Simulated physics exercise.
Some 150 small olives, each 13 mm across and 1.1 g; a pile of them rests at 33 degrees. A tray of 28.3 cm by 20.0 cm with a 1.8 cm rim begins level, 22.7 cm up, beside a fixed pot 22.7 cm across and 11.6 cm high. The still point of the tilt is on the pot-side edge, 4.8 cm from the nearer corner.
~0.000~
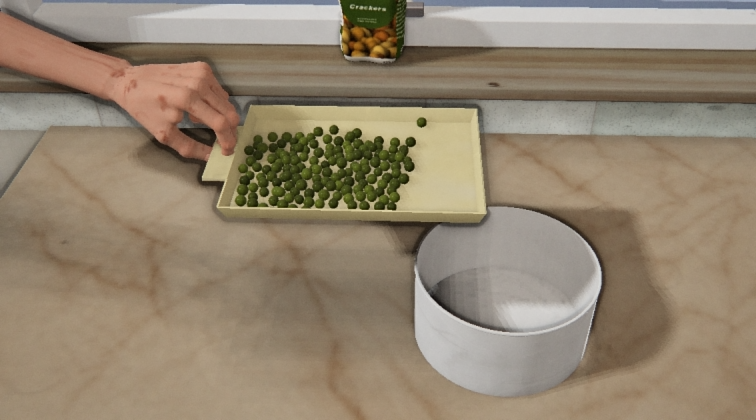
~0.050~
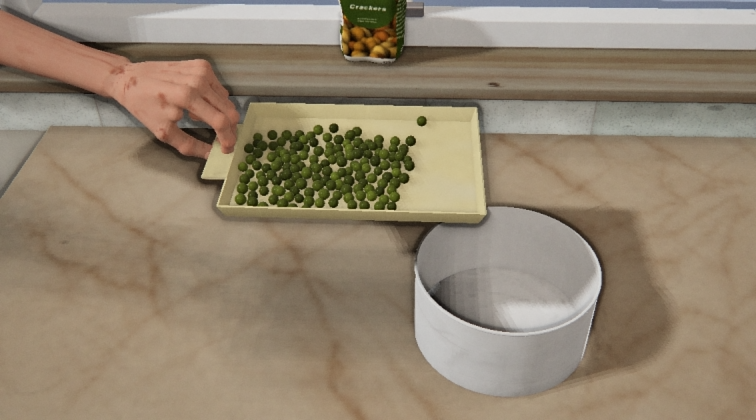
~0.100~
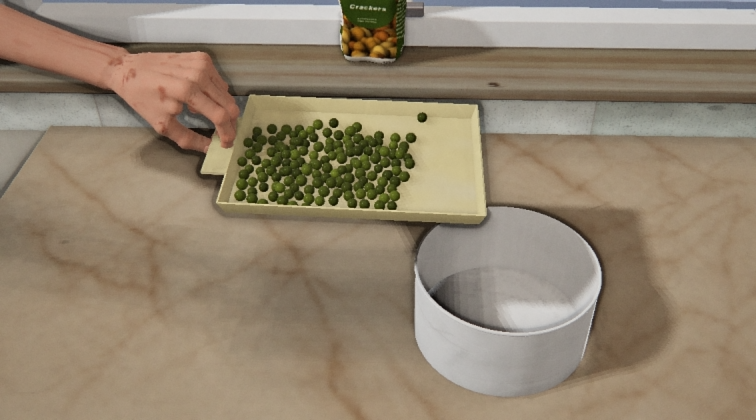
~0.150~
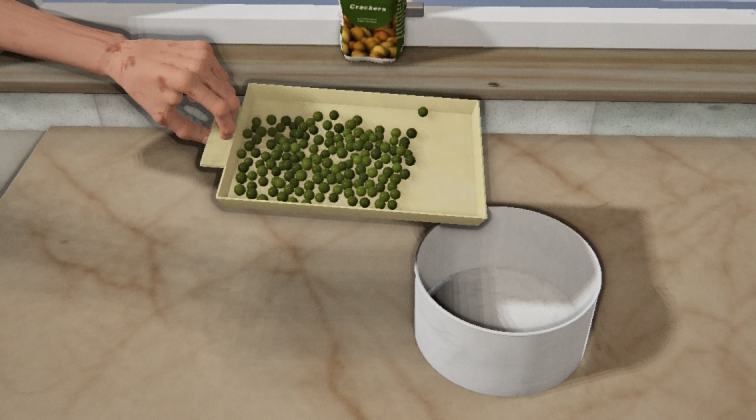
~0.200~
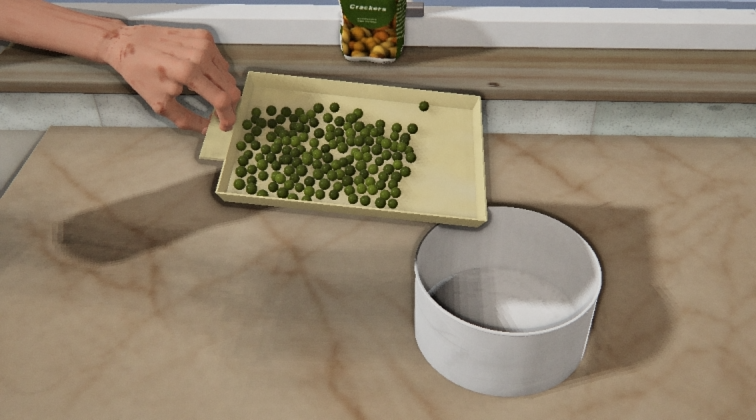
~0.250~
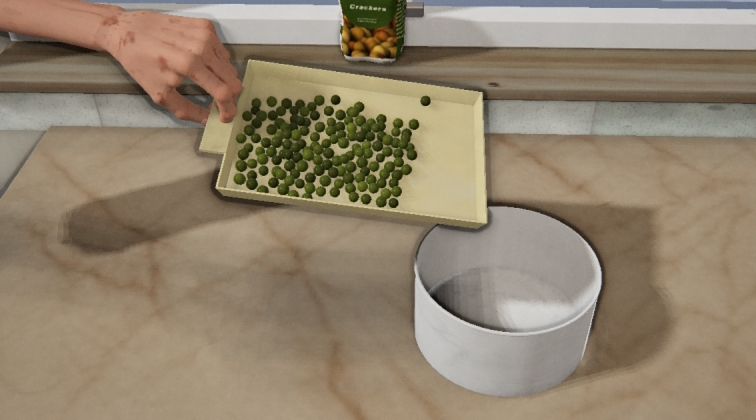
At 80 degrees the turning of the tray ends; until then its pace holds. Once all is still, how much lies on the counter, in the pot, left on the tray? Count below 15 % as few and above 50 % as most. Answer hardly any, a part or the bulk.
Counter a part, pot the bulk, tray hardly any.
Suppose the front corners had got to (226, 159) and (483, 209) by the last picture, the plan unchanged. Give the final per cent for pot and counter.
Pot 75, counter 25.
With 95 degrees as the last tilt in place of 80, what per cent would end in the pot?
It would be near 75 per cent.
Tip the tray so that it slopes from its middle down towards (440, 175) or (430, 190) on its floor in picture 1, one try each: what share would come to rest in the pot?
About 90 and 100 per cent.
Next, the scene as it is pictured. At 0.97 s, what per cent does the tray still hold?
Roughly 90 per cent.
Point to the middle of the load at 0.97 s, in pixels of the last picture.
Near (433, 196).
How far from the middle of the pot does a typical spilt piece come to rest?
About 18 cm.
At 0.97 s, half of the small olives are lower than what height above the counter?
About 26 cm.
After 0.68 s, tilt 45 degrees; the tray holds 100 %, the pot 0 %.
After 0.97 s, tilt 66 degrees; the tray holds 90 %, the pot 5 %.
Then, at 1.37 s, tilt 80 degrees; the tray holds 20 %, the pot 45 %.
At rest (3.1 s), counter 30 %, pot 75 %, tray 0 %.
